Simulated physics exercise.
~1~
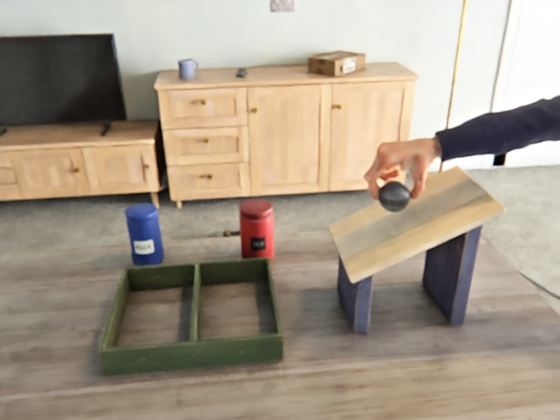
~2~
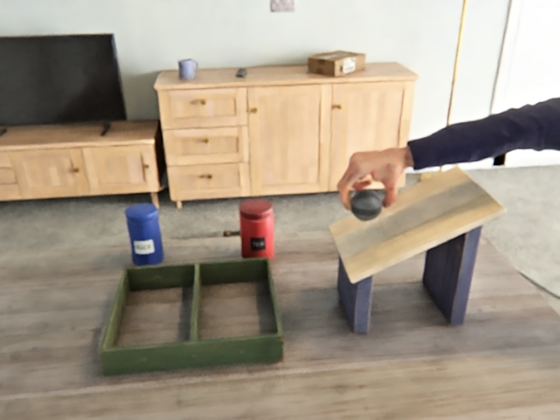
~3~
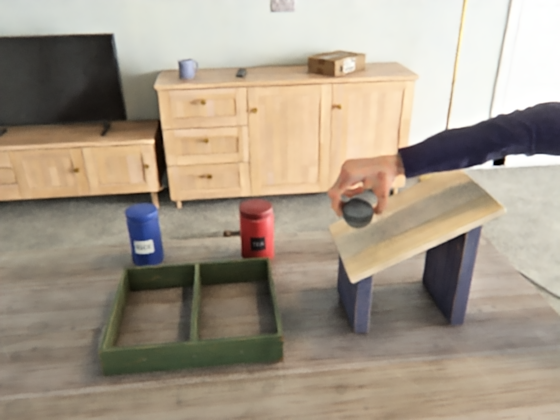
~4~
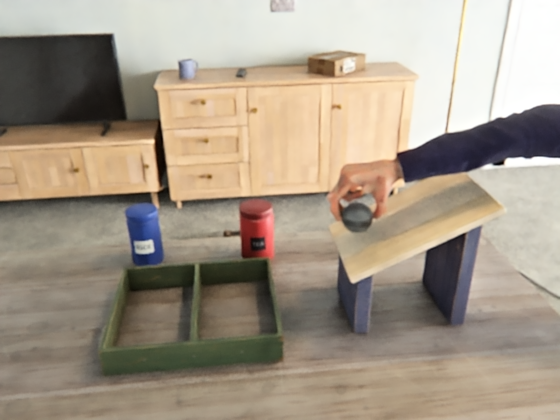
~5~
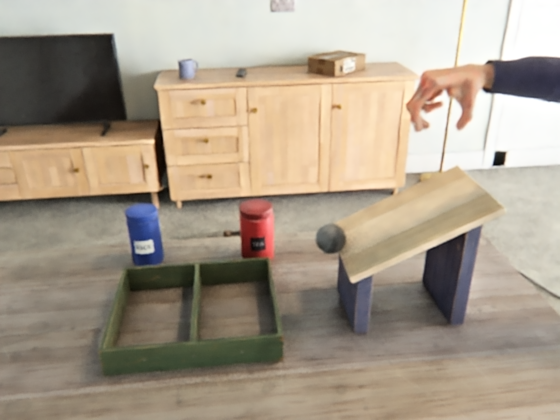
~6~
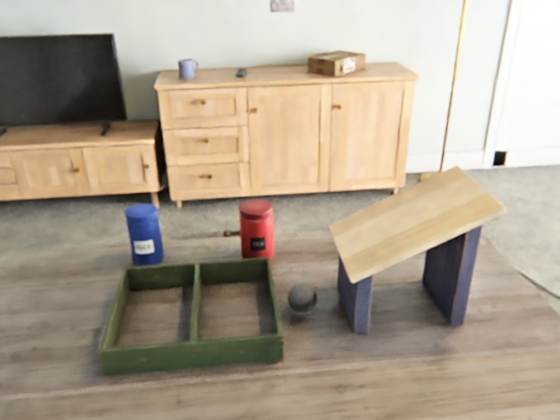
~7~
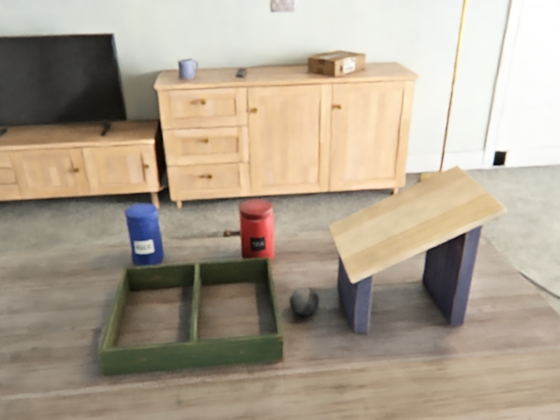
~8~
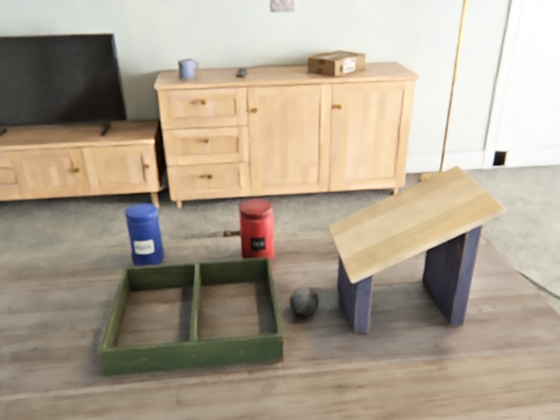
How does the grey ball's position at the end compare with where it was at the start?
At the start the grey ball is held in a hand over the sloping board, and at the end it lies lower and further left, on the tabletop between the board and the green tray.
